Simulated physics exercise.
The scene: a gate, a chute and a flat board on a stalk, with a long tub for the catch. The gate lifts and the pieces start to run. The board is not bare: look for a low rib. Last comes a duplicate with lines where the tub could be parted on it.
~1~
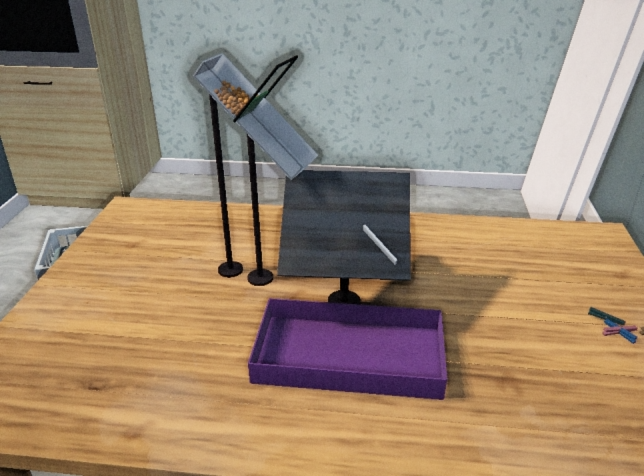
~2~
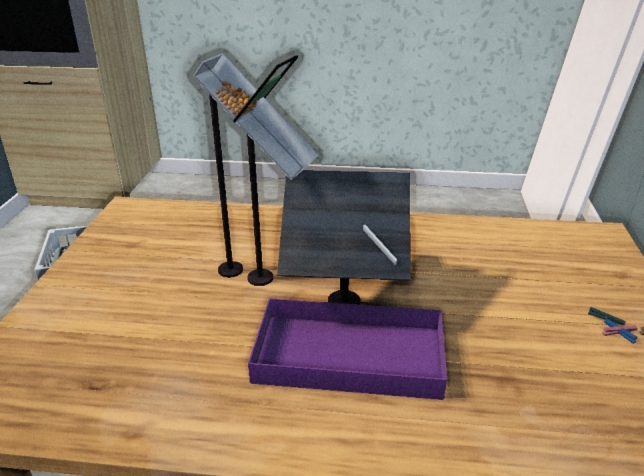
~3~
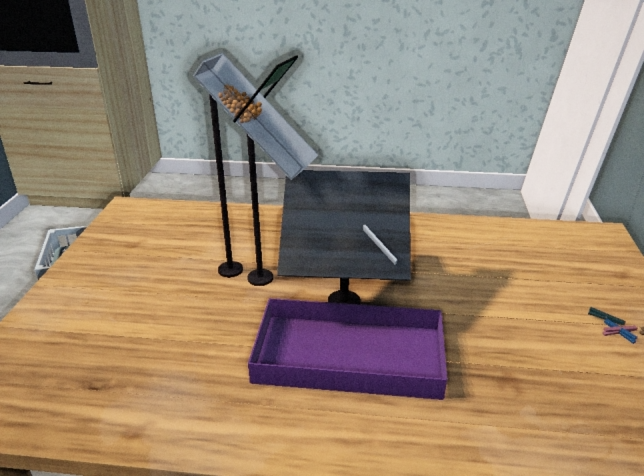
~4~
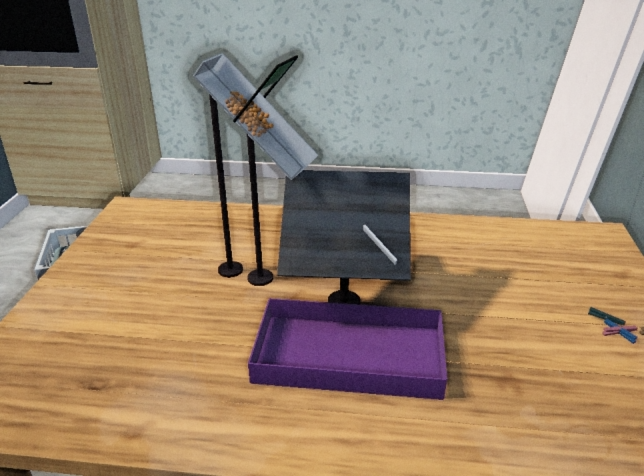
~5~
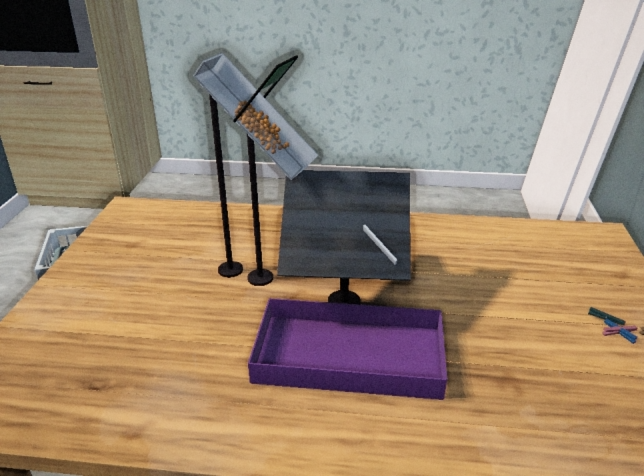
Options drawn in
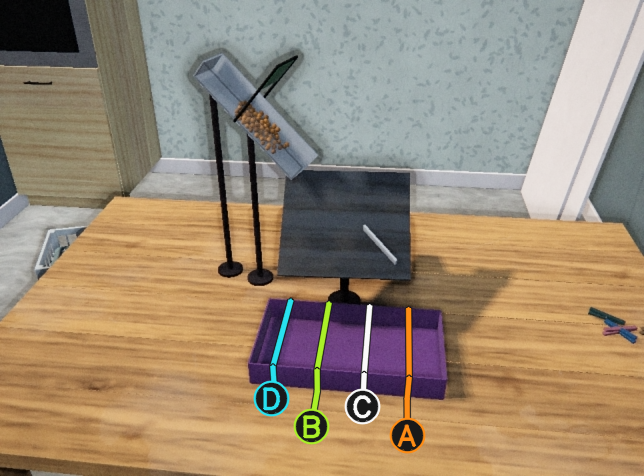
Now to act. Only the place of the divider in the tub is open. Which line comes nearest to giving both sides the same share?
C beats the others.
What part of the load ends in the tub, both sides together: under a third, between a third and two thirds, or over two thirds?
It is over two thirds.
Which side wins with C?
Right.
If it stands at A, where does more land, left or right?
More lands on the left.
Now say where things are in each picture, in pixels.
In the first frame, load behind the gate at (237, 98), roasted chickpeas; lip of the chute at (299, 173), sloping fairly steeply.
In the second frame, middle of the board at (346, 222), tilted fairly steeply; middle of its low edge at (343, 277); of its high edge at (348, 171).
In the third frame, front corners of the tub at (249, 363) and (446, 379), empty; front of the load at (254, 118).
In the fourth frame, middle of the load at (250, 112); its front at (264, 131), about a third of the way to the lip; rib from (364, 225) to (396, 261).
In the fifth frame, middle of the load at (261, 125); its front at (287, 145), about two thirds of the way to the lip.
On the marked copy, line A crosses the front rim at (409, 376); line B crosses the front rim at (317, 369); line C crosses the front rim at (364, 373); line D crosses the front rim at (273, 365).
With A, of what is caught, most on the left of the divider, a small part on the right.
With B, of what is caught, a stray few on the left of the divider, nearly all on the right.
With C, of what is caught, about a third on the left of the divider, about two thirds on the right.
With D, of what is caught, none on the left of the divider, all on the right.
